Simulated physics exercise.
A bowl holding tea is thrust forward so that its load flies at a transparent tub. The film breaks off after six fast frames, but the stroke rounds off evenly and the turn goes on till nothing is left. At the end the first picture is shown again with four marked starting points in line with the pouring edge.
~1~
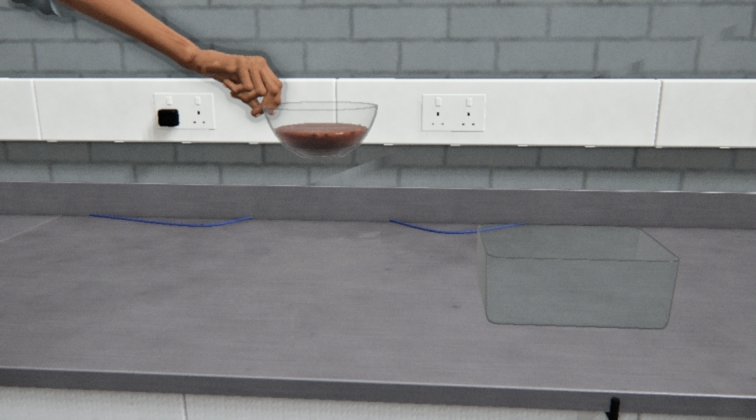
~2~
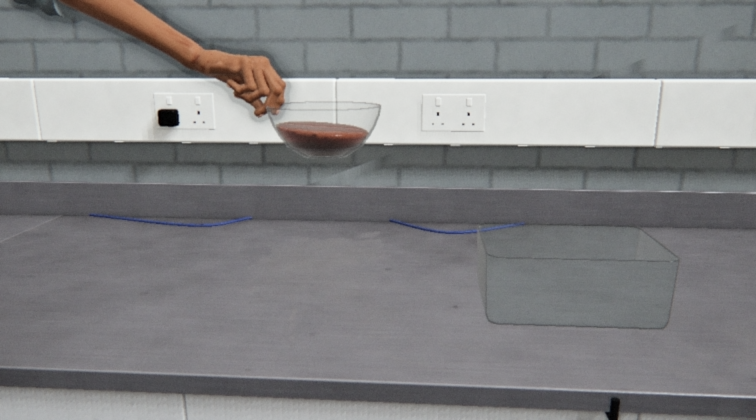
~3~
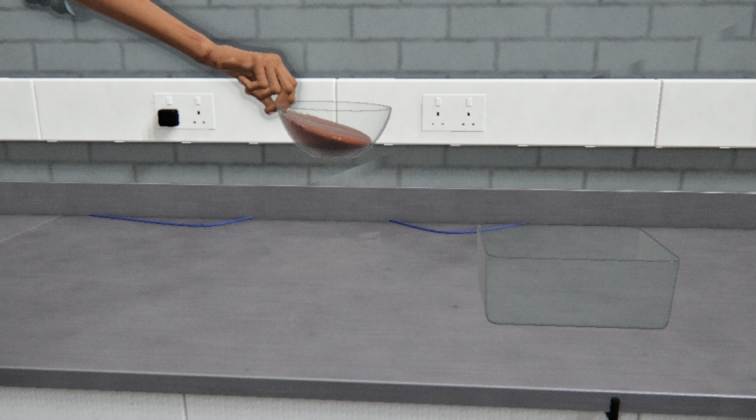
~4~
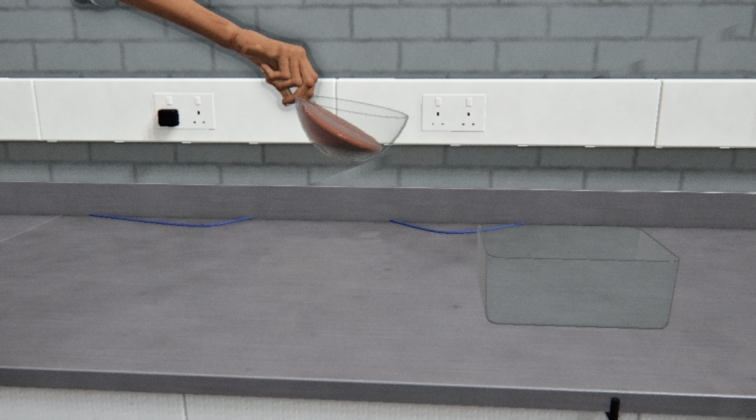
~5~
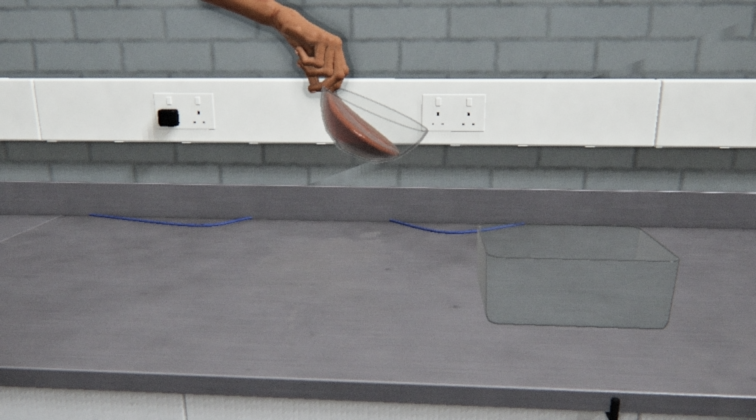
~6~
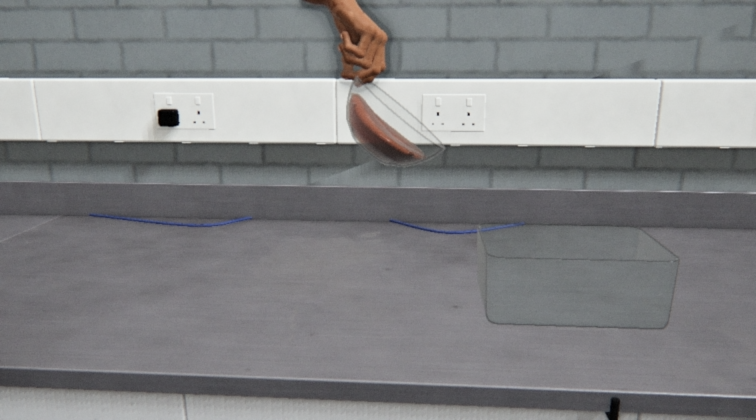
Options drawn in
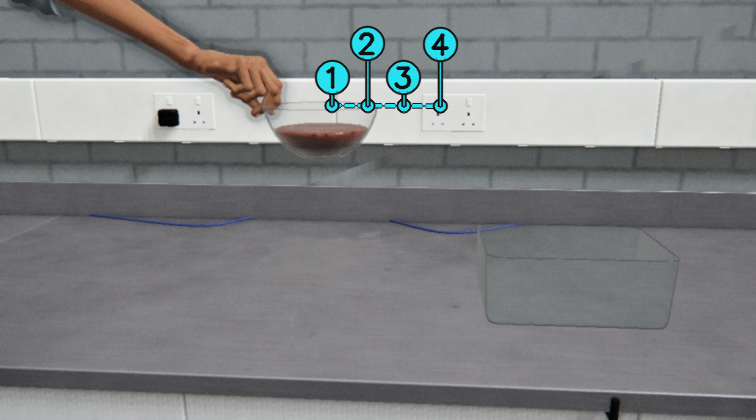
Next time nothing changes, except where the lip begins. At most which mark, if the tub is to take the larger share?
Place 1.
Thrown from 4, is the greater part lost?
No, not at all.
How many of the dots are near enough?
All of them.
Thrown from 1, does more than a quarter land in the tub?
Yes, it does.
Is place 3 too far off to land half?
No, not at all.
On the marked copy, 1 at (332, 105); 2 at (367, 105); 3 at (403, 105); 4 at (440, 106).
For place 1, about 66 % lands in the tub, 21 % falls short and 12 % goes beside or beyond.
For place 2, about 75 % lands in the tub, 7 % falls short and 19 % goes beside or beyond.
For place 3, about 79 % lands in the tub, 7 % falls short and 14 % goes beside or beyond.
For place 4, about 91 % lands in the tub, 3 % falls short and 6 % goes beside or beyond.
